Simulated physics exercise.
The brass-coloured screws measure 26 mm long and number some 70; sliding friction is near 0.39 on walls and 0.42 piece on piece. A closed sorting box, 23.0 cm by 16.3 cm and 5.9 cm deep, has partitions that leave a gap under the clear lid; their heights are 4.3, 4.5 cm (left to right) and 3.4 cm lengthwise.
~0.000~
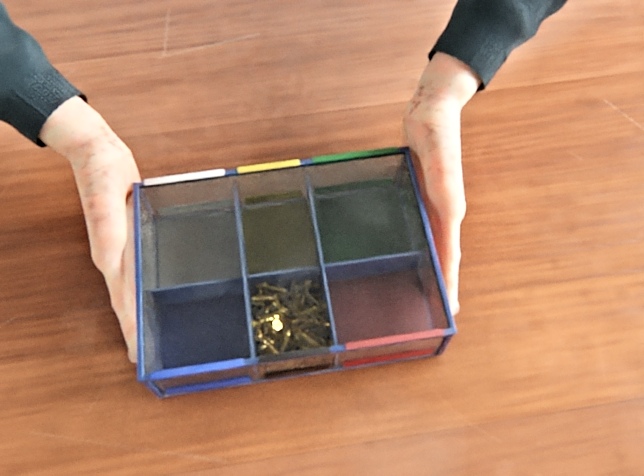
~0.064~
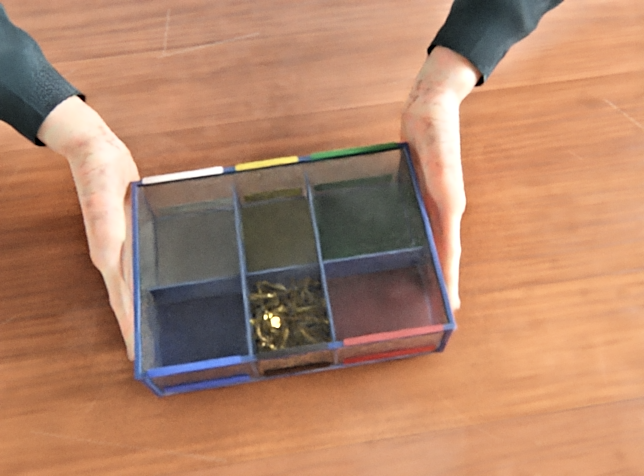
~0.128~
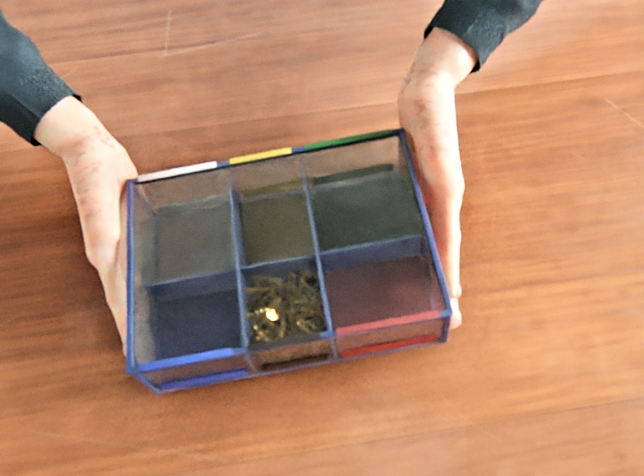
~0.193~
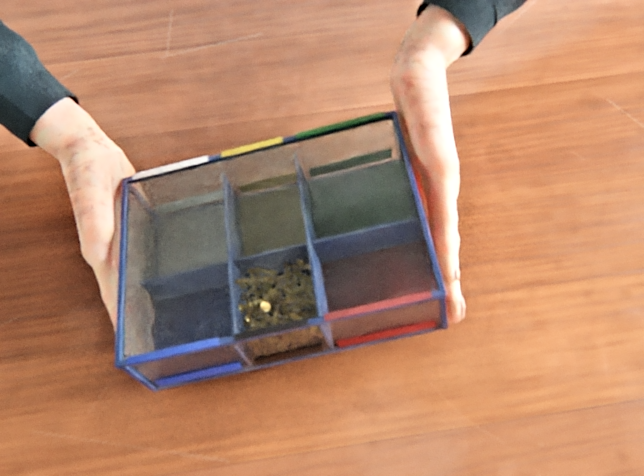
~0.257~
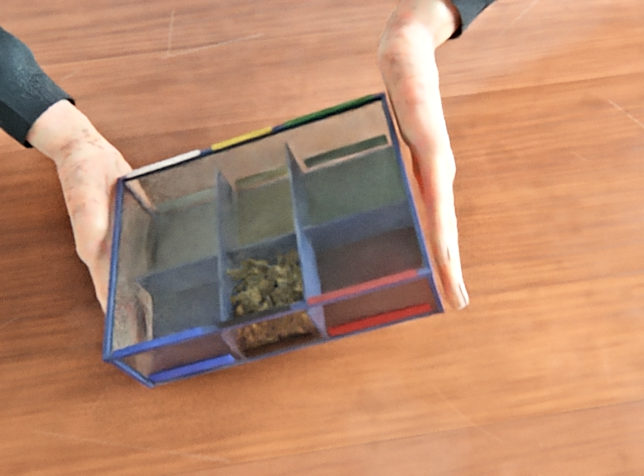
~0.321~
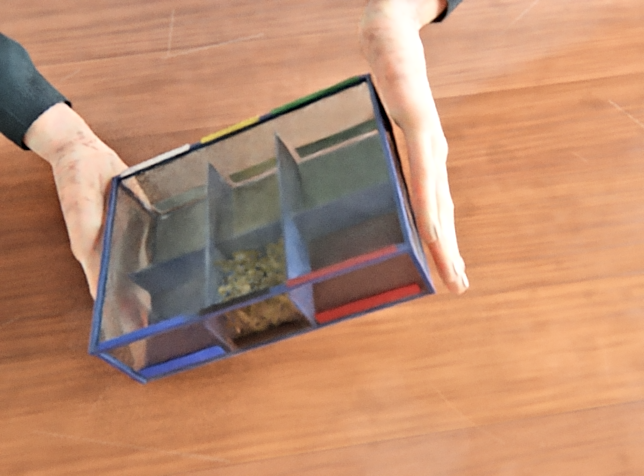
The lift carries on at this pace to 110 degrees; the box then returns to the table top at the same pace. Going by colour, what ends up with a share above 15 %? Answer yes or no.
Red compartment: No; blue compartment: No; green compartment: No; yellow compartment: No; white compartment: Yes; black compartment: Yes.
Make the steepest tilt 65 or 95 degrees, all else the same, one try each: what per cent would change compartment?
About 0 and 30 per cent.
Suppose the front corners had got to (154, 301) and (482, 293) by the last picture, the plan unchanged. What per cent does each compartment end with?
Red 5, blue 0, green 55, yellow 5, white 0, black 35.
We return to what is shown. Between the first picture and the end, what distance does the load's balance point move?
Some 5.5 cm.
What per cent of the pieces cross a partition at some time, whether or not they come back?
Roughly 40 per cent.
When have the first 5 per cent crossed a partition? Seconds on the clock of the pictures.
At about 1.15 s.
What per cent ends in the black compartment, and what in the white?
Black 60; white 30.
Then, at 1.36 s, tilt 109 degrees; blue 5 %, yellow 5 %, white 10 %, black 80 %.
Then, at 2.06 s, tilt 47 degrees; blue 5 %, yellow 5 %, white 25 %, black 65 %.
After 2.79 s, tilt 0 degrees; blue 5 %, yellow 5 %, white 30 %, black 60 %.
In the end, at 3.2 s, red 0 %, blue 5 %, green 0 %, yellow 5 %, white 30 %, black 60 %.
